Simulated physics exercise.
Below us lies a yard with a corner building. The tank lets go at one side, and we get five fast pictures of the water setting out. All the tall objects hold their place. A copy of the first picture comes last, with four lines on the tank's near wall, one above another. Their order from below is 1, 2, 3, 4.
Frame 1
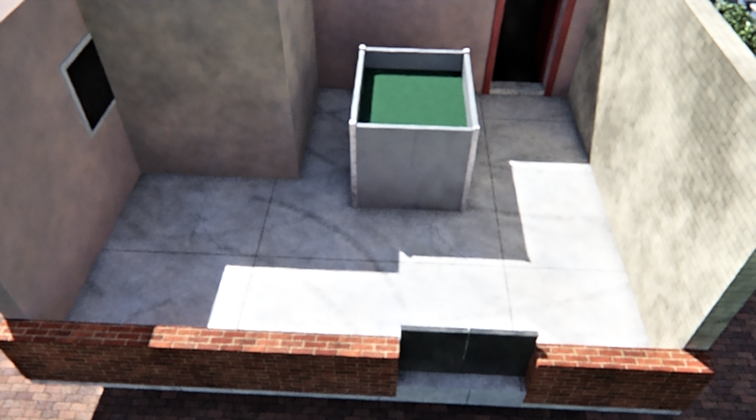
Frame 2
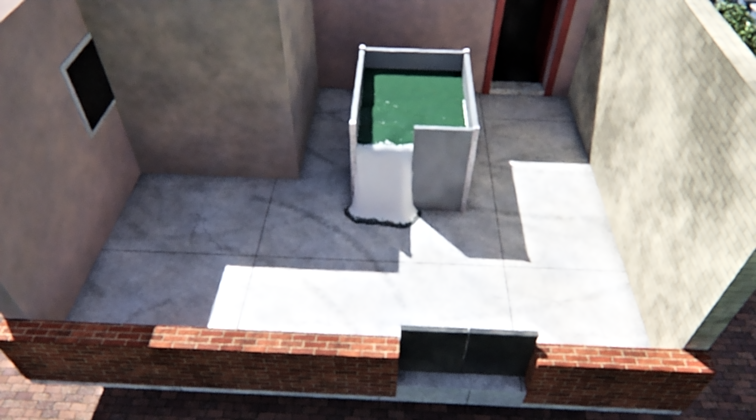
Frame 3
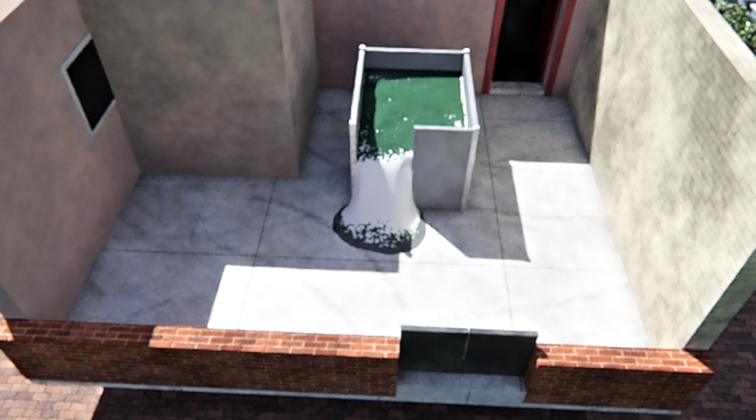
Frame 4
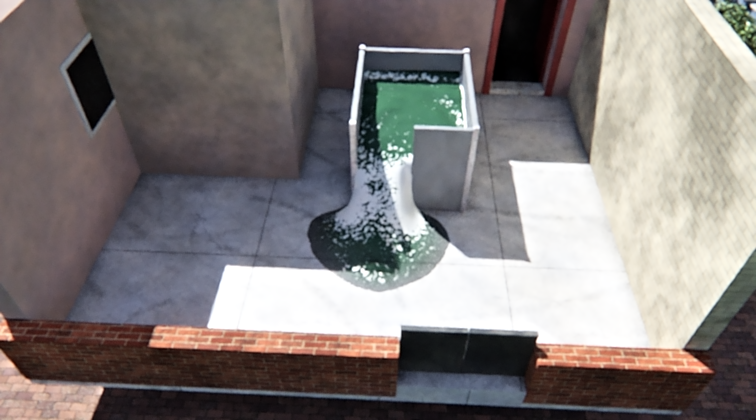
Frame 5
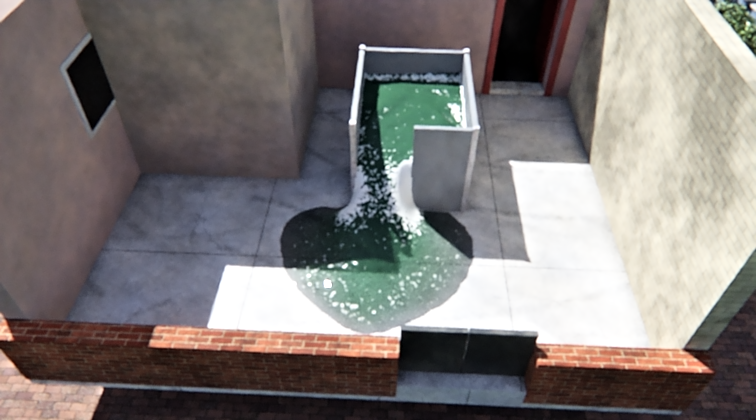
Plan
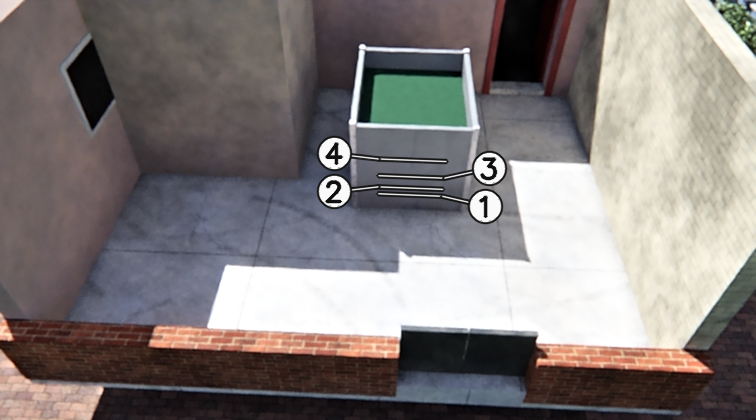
Green water pours from the tank's open front left side and spreads across the yard.
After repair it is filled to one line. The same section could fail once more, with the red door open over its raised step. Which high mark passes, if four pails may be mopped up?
That is mark 4.
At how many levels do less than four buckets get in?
All of them.
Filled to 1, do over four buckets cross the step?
No, that is safe.
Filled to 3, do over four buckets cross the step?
No, that is safe.
On the marked copy, 1 at (410, 194); 2 at (410, 188); 3 at (411, 176); 4 at (412, 160); from the bottom up 1, 2, 3, 4.
Choosing 1, nothing gets over.
Choosing 2, nothing gets over.
Choosing 3, nothing gets over.
Choosing 4, a splash gets over, under a bucket.
